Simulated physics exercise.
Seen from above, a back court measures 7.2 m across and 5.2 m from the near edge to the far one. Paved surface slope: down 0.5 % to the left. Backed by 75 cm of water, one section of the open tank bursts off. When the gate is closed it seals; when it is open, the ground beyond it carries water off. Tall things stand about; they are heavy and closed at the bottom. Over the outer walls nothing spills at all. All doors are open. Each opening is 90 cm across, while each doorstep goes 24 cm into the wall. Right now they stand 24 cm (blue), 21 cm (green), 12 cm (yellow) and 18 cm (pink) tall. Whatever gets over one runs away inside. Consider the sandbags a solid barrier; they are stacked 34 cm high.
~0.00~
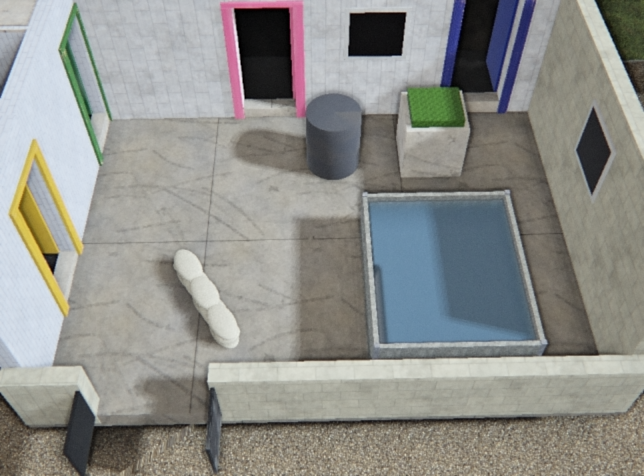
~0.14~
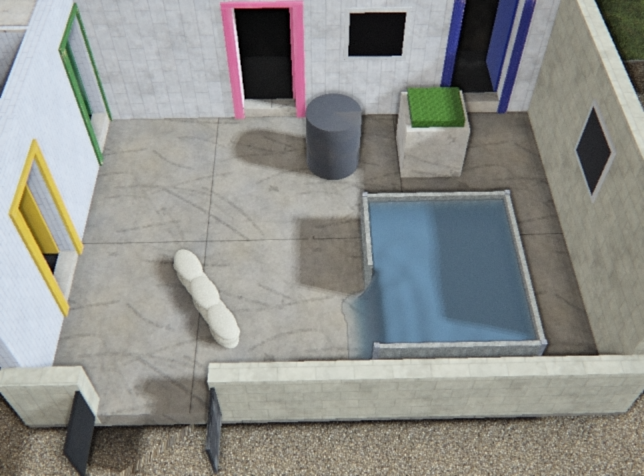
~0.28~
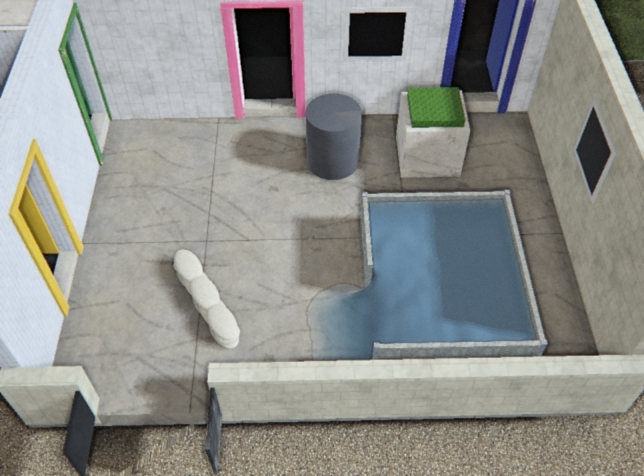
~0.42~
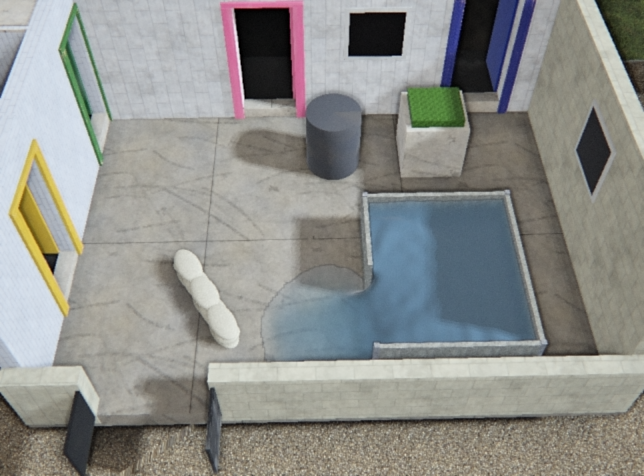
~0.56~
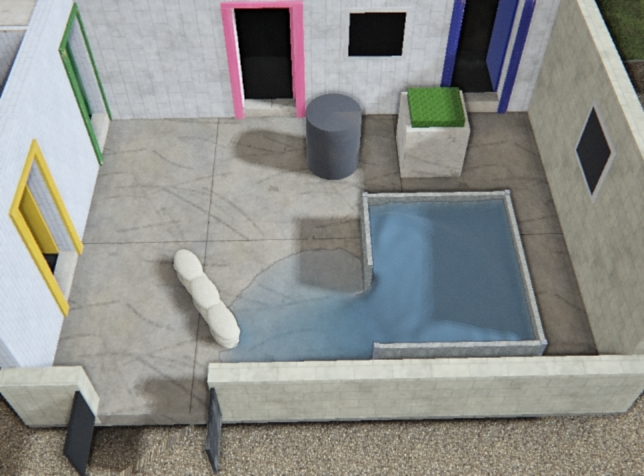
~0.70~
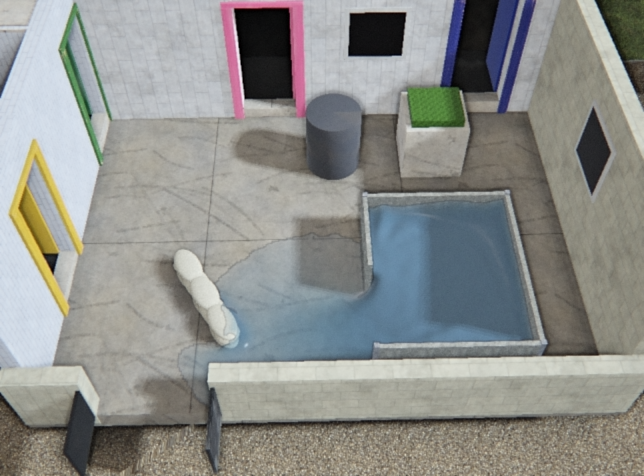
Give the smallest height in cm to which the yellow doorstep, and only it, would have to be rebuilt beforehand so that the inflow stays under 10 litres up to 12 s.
Roughly 13 cm.
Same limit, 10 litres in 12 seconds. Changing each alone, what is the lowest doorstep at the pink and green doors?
Some 13.5 cm for pink, some 23 cm for green.
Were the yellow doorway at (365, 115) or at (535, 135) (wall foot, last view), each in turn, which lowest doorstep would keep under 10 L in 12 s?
First place around 6.0 cm, second around 10.5 cm.
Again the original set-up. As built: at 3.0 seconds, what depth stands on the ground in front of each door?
Centimetres: Blue = 0, green = 15, yellow = 15, pink = 7.
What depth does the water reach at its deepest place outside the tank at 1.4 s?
Around 40 centimetres.
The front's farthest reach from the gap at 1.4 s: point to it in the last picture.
At about (46, 398).
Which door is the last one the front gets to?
The blue one.
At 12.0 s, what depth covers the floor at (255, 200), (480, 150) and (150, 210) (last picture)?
In that order: 8, 4 and 9 cm.
After 1.4 s water covers 25 % of the floor, deepest (40 cm) near (234, 321); it has not reached the yellow door.
After 3.0 s water covers 60 % of the floor, deepest (33 cm) near (246, 344); 15 cm at the yellow door, 6 litres in over its 12 cm doorstep.
After 12.0 s water covers 95 % of the floor, deepest (13 cm) near (588, 361); 10 cm at the yellow door, 13 litres in over its 12 cm doorstep.
At the yellow door as built, the water arrived by 2.0 s and peaked near 17 cm at 2.4 s.
With a doorstep of 11.5 cm, 15 litres would have come in within the 12 s; with 15.5 cm, 4 litres. So under 10 litres takes about 13 cm.
